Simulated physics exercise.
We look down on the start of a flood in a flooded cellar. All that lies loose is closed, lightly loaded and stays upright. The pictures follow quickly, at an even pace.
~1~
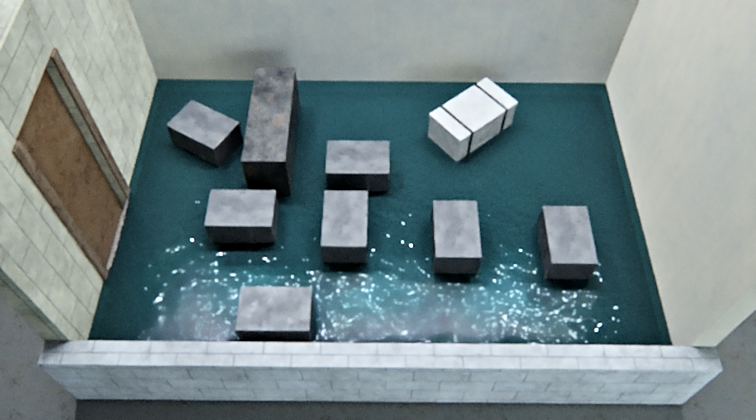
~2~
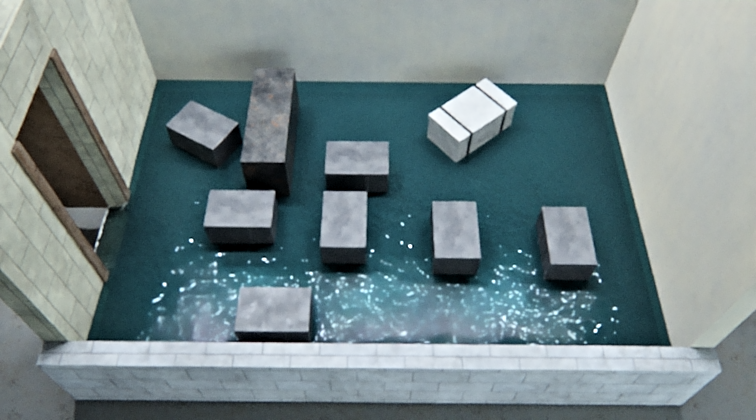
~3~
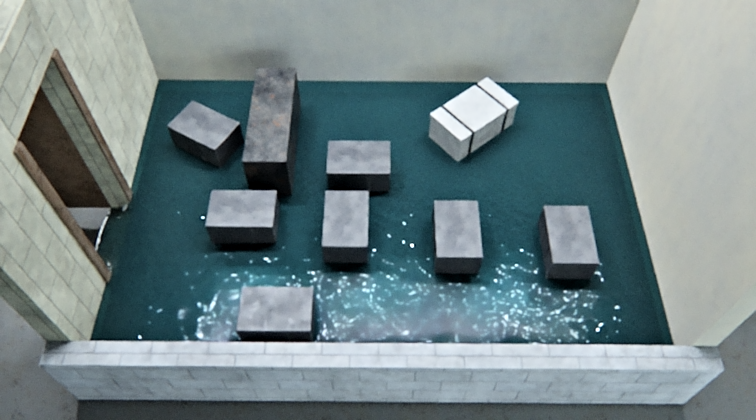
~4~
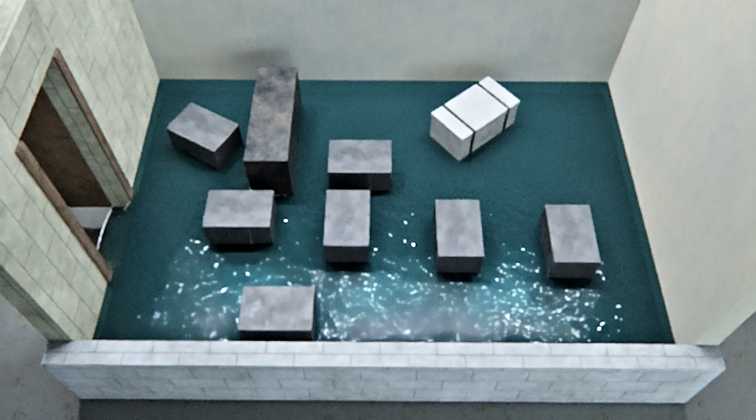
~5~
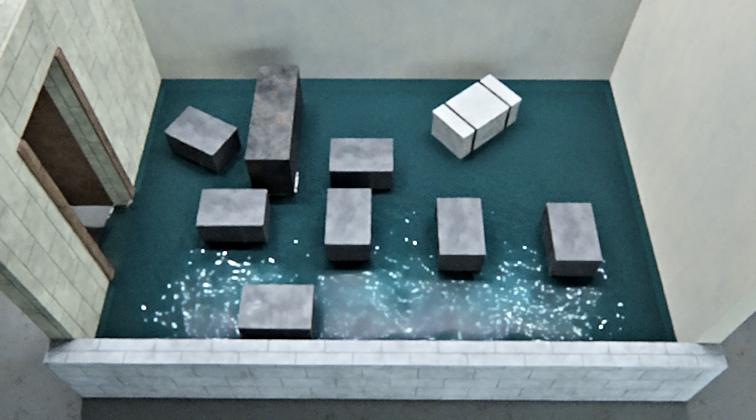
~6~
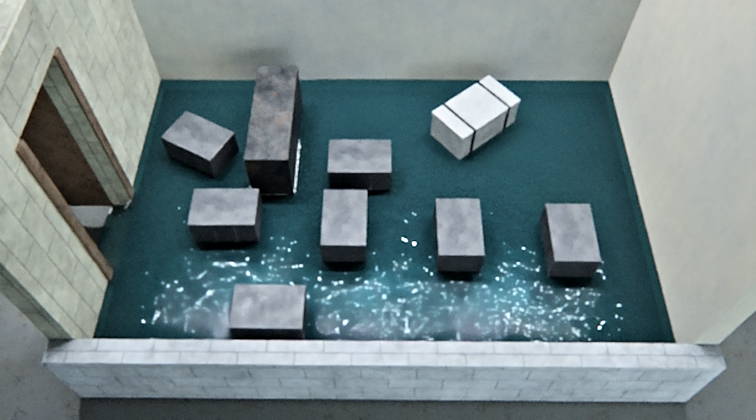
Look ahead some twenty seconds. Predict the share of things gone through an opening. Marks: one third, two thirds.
It is from one to two thirds.
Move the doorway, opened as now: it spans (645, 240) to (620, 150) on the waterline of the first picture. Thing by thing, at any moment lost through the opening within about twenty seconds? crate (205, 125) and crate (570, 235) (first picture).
In turn: No, yes.
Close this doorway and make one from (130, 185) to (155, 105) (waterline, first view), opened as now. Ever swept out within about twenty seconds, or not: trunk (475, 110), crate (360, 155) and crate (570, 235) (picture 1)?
In turn: Kept in, left behind, left behind.
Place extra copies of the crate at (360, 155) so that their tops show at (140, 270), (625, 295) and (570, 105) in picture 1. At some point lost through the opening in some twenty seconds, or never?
One after the other: Through, still in, inside.
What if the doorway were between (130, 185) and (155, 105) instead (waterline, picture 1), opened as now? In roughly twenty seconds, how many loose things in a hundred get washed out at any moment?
Some 50 per cent.
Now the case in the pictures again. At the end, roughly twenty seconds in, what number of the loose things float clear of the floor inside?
The number is 3.
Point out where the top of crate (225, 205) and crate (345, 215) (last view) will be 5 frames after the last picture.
Around (167, 207) and (304, 230).
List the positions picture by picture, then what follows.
A crate at (241, 208) floats; a crate at (203, 124), afloat; 0 of 8 have shifted, in the first frame.
A crate at (240, 208) floats; a crate at (202, 124), afloat; 0 of 8 have shifted, in the second frame.
A crate at (242, 208) floats; a crate at (203, 125), afloat; 0 of 8 have shifted, in the third frame.
A crate at (239, 208) floats, close to its start; a crate at (202, 126) floats, close to its start; 0 of 8 have shifted, in the fourth frame.
A crate at (232, 207), afloat, close to its start; a crate at (200, 130), afloat, close to its start; 2 of 8 have shifted, in the fifth frame.
A crate at (224, 206) floats, close to its start; a crate at (198, 135) floats, close to its start; 3 of 8 have shifted, in the sixth frame.
A moment on, 0 of 8 are out; 8 afloat.
Next, 1 of 8 are out; 7 afloat.
Later, 3 of 8 are out; 5 afloat.
In the end, 5 of 8 are out; 3 afloat.
